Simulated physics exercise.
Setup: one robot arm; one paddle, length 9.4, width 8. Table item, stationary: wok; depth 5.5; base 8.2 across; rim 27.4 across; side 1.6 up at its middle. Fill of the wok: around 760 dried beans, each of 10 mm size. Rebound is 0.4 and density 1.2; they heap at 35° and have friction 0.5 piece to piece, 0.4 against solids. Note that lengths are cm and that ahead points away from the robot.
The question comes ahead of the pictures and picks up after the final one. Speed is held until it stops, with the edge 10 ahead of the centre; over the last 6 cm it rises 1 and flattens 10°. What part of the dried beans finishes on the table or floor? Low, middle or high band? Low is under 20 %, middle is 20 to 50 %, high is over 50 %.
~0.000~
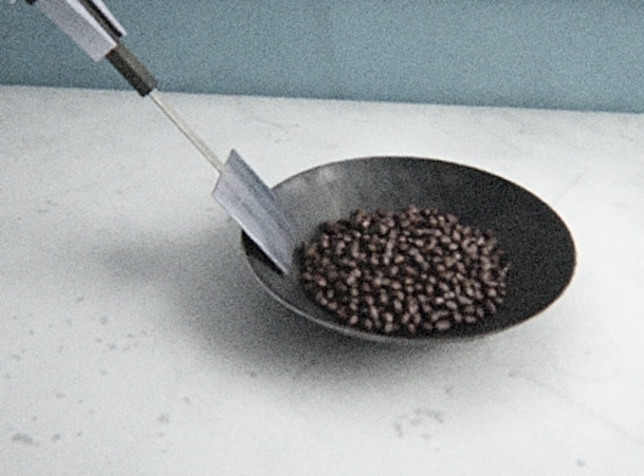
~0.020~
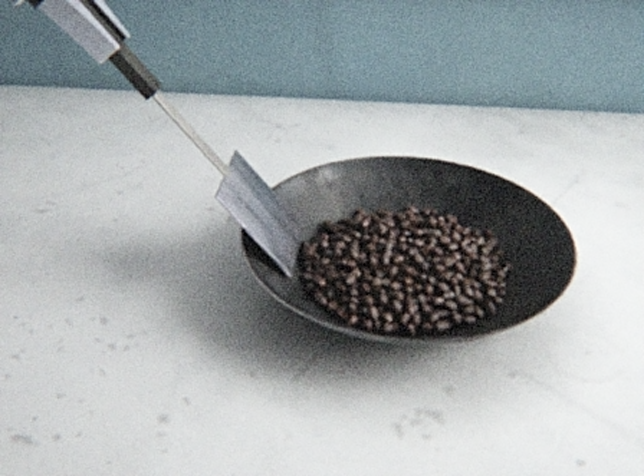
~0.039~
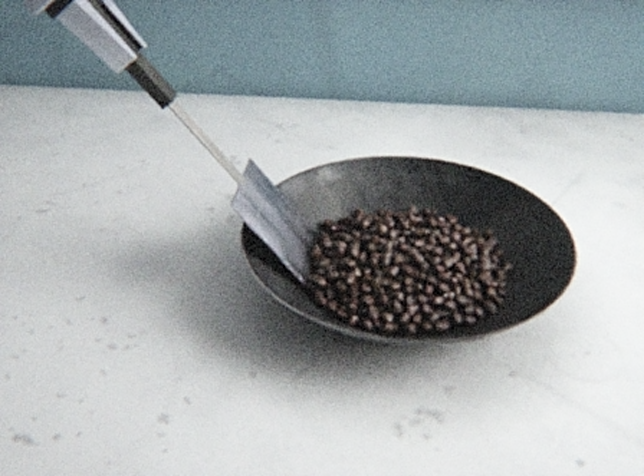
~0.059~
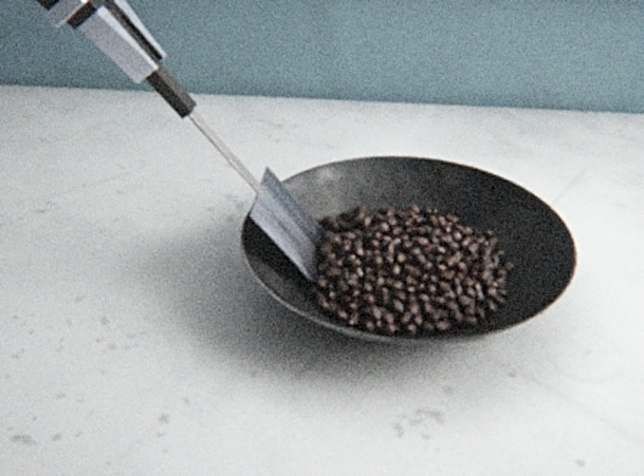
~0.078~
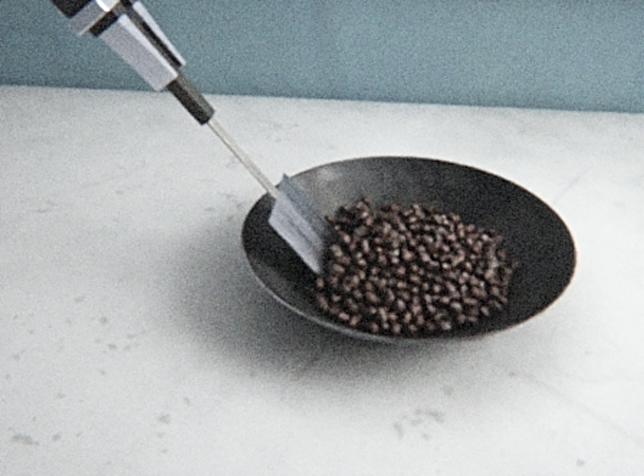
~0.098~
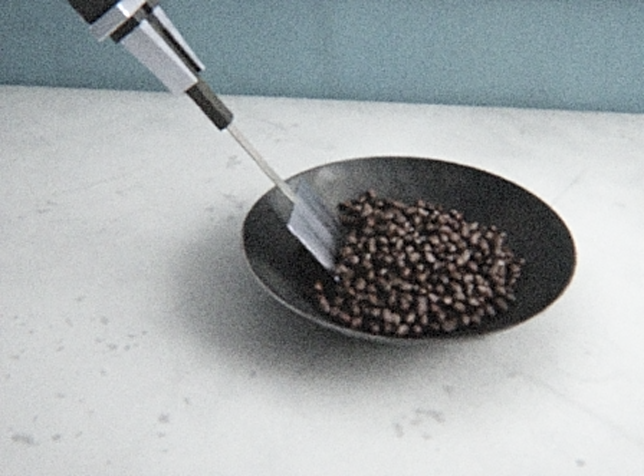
Middle band.
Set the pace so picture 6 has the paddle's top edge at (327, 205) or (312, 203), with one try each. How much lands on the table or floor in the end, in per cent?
That comes to some 55 and some 50 percent, in that order.
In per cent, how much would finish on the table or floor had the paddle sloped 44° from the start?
Around 40 in a hundred.
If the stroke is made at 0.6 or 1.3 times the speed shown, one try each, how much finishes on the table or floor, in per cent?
Close to 30 and 45 percent respectively.
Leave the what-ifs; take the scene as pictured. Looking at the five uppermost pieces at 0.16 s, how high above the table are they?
Height: Some 6 cm.
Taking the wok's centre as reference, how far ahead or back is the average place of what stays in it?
I'd put it at roughly 3.0 cm toward the front.
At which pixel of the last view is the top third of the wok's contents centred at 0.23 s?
Centre: Approx. (523, 241) in the last view.
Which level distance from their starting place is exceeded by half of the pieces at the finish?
Roughly 12 centimetres.
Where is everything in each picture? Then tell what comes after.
The first picture shows the paddle top edge at (223, 170), sloping 52°; upper third of the load around (405, 255), from x 305 to 510, top at y 210; 756 in the wok.
The second picture shows the paddle top edge at (226, 172), sloping 52°; upper third of the load around (405, 255), from x 305 to 510, top at y 210.
The third picture shows the paddle top edge at (241, 180), sloping 52°; upper third of the load around (405, 254), from x 310 to 510, top at y 210.
The fourth picture shows the paddle top edge at (259, 189), sloping 52°; upper third of the load around (403, 253), from x 310 to 510, top at y 210.
The fifth picture shows the paddle top edge at (277, 196), sloping 52°; upper third of the load around (408, 254), from x 310 to 515, top at y 200.
The sixth picture shows the paddle top edge at (295, 200), sloping 52°; upper third of the load around (416, 254), from x 305 to 520, top at y 195; 756 in the wok.
After 0.16 s, sloping 52°, highest piece 6 above the table; 756 in the wok.
After 0.23 s, sloping 49°, highest piece 8 above the table; 747 in the wok, 9 on the blade or in flight.
After 0.46 s, sloping 42°, highest piece 7 above the table; 433 in the wok, 313 on the table or floor, 10 on the blade or in flight.
After 1.51 s, sloping 42°, highest piece 6 above the table; 432 in the wok, 324 on the table or floor.
In the end, 432 in the wok, 324 on the table or floor. That is 43 % on the table or floor.
